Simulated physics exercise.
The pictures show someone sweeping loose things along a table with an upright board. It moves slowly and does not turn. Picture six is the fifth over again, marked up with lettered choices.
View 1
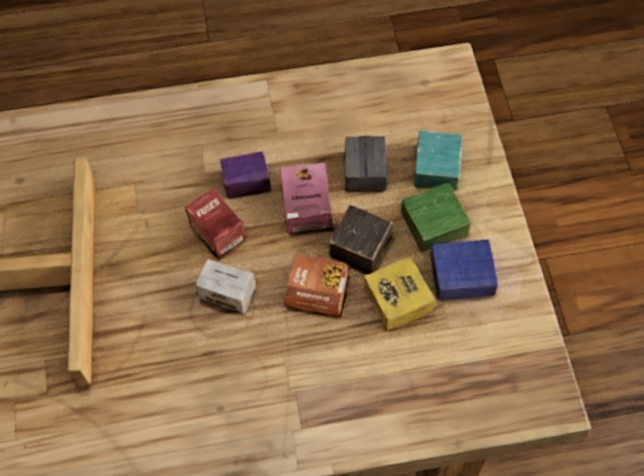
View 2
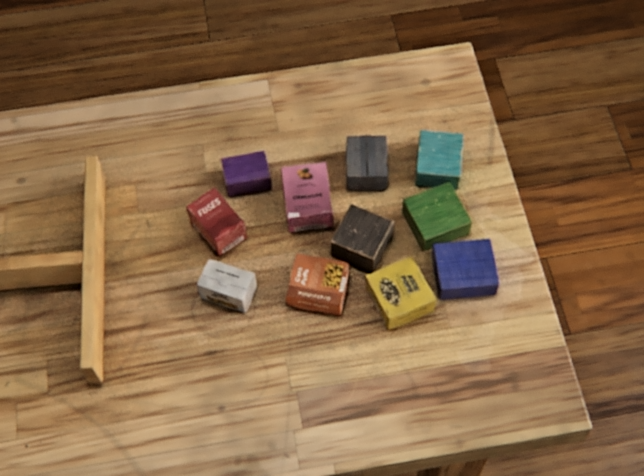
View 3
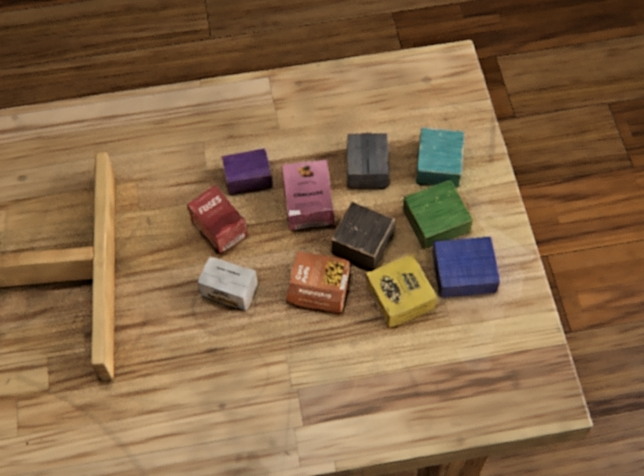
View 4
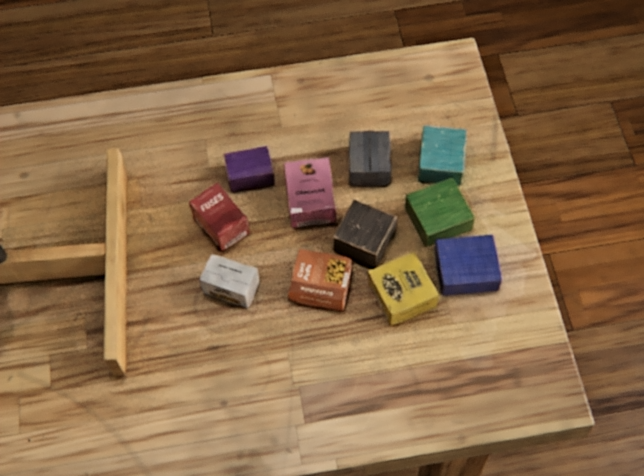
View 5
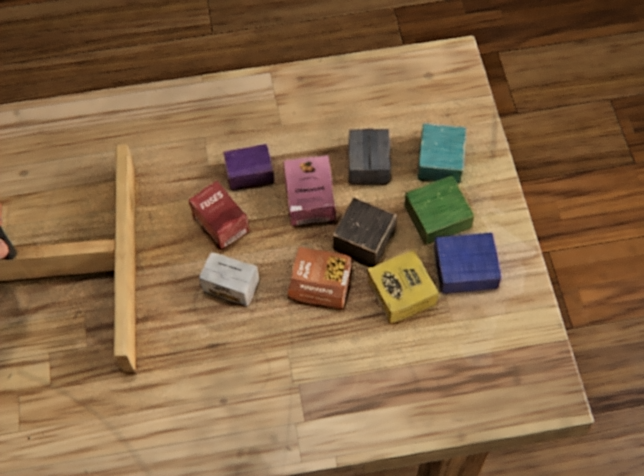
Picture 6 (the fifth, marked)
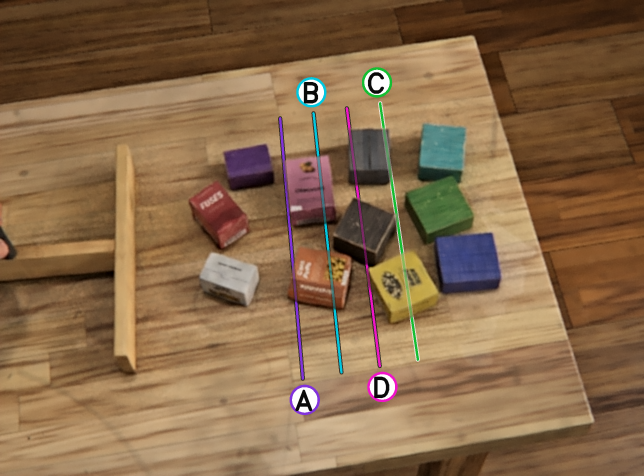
On a wooden table, an upright wooden board slid slowly a short way to the right toward a cluster of colourful blocks and small boxes, which stayed in place, untouched by the board.
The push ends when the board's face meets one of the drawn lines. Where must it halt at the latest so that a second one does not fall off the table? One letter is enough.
At C, and not beyond.
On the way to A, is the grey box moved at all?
By then, yes.
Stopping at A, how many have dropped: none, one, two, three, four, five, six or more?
By then, none.
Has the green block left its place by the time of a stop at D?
By then, yes.
On the copy, A at (291, 240); B at (327, 234); C at (398, 223); D at (362, 228).
On C. First, board (221, 228); white packet (261, 273); red box (247, 218).
Then, board (318, 213); blue block (492, 263); turquoise block (455, 151).
Finally, board (394, 201); turquoise block (505, 144); green block (509, 212); none fallen.
By contrast, A is within the limit but short; B is within the limit but short; D is within the limit but short.
